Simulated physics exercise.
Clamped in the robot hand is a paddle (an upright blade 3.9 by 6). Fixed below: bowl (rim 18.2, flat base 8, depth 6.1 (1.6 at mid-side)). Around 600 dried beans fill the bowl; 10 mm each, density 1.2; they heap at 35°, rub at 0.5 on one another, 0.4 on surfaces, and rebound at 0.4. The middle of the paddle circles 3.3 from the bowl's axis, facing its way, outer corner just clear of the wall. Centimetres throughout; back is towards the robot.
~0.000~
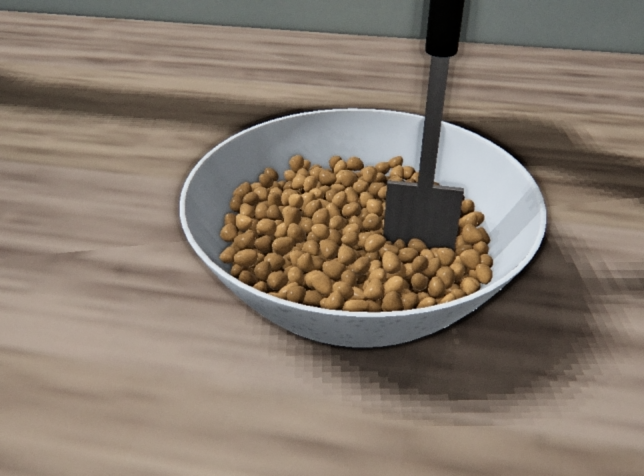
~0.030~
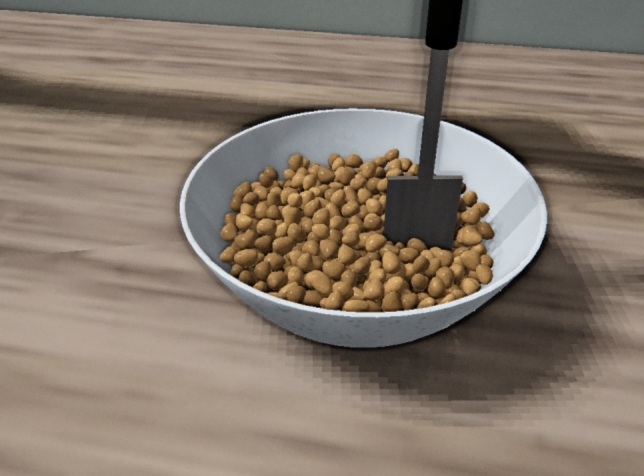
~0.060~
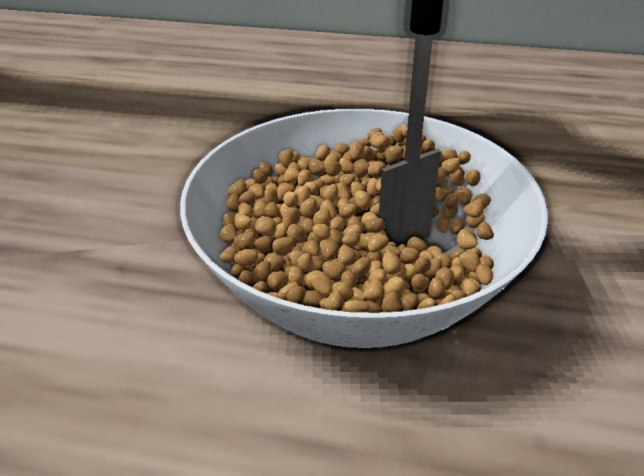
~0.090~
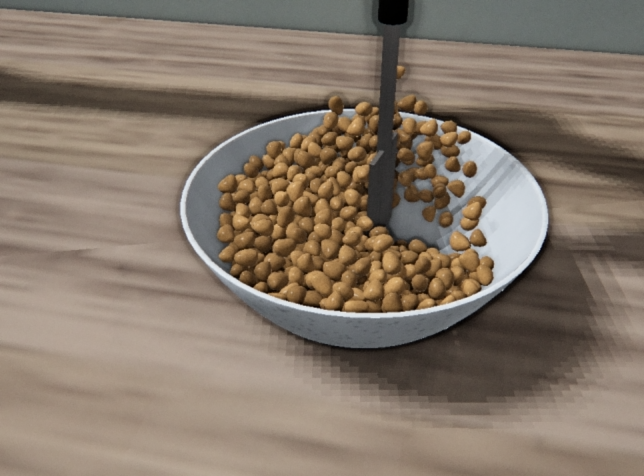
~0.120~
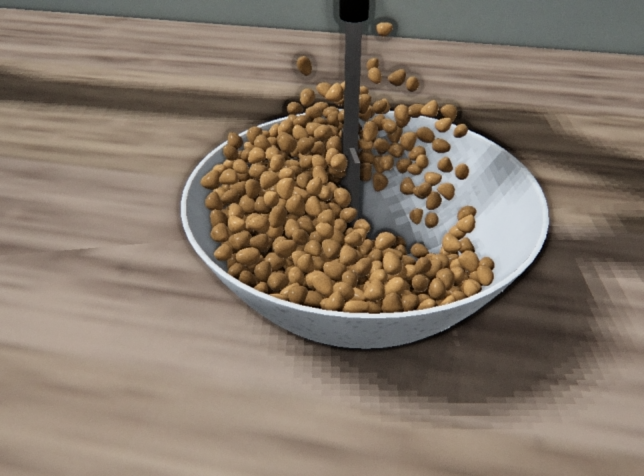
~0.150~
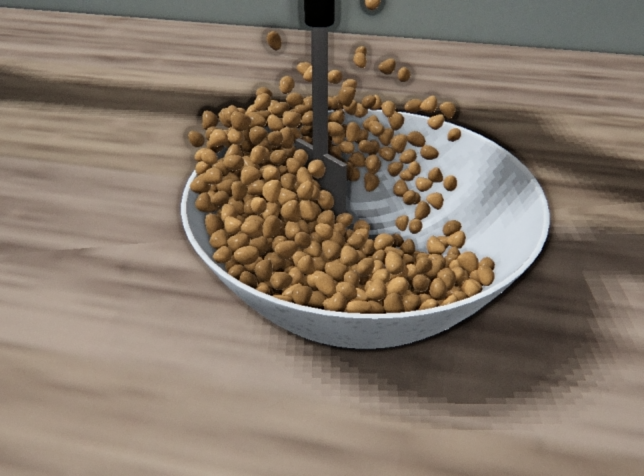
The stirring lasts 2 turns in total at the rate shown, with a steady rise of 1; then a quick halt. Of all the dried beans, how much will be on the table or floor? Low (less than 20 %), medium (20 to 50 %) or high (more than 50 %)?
Share on the table or floor: Medium (20 to 50 %).
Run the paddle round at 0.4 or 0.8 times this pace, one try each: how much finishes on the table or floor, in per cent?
Some 5 and 25 per cent.
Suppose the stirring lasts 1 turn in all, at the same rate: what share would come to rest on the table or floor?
It would be near 30 per cent.
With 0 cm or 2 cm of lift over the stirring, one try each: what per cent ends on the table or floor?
About 45 and 30 per cent.
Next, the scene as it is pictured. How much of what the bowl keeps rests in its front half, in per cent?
About 45 per cent.
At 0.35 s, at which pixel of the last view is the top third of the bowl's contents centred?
Around (476, 218).
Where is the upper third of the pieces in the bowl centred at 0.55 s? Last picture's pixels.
Near (296, 217).
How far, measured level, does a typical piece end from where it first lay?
Some 9 cm.
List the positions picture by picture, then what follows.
The first picture shows paddle neck at (428, 160), 0° round; upper third of the load around (349, 223), from x 230 to 485, top at y 165; 597 in the bowl.
The second picture shows paddle neck at (428, 152), 13° round; upper third of the load around (350, 214), from x 230 to 485, top at y 155.
The third picture shows paddle neck at (414, 134), 45° round; upper third of the load around (353, 192), from x 230 to 485, top at y 130.
The fourth picture shows paddle neck at (386, 123), 78° round; upper third of the load around (335, 173), from x 225 to 485, top at y 75.
The fifth picture shows paddle neck at (351, 120), 112° round; upper third of the load around (305, 157), from x 210 to 485, top at y 30; 591 in the bowl, 6 in flight or on the tool.
The sixth picture shows paddle neck at (320, 127), 145° round; upper third of the load around (281, 152), from x 195 to 485, top at y 5; 587 in the bowl, 10 in flight or on the tool.
After 0.35 s, 6° round, highest piece 9 above the table; 456 in the bowl, 82 on the table or floor, 59 in flight or on the tool.
After 0.55 s, 227° round, highest piece 9 above the table; 401 in the bowl, 190 on the table or floor, 6 in flight or on the tool.
After 0.85 s, 0° round, highest piece 8 above the table; 386 in the bowl, 210 on the table or floor, 1 in flight or on the tool.
After 1.55 s, 0° round, highest piece 6 above the table; 386 in the bowl, 211 on the table or floor.
At rest, 386 in the bowl, 211 on the table or floor. That is 35 % on the table or floor.
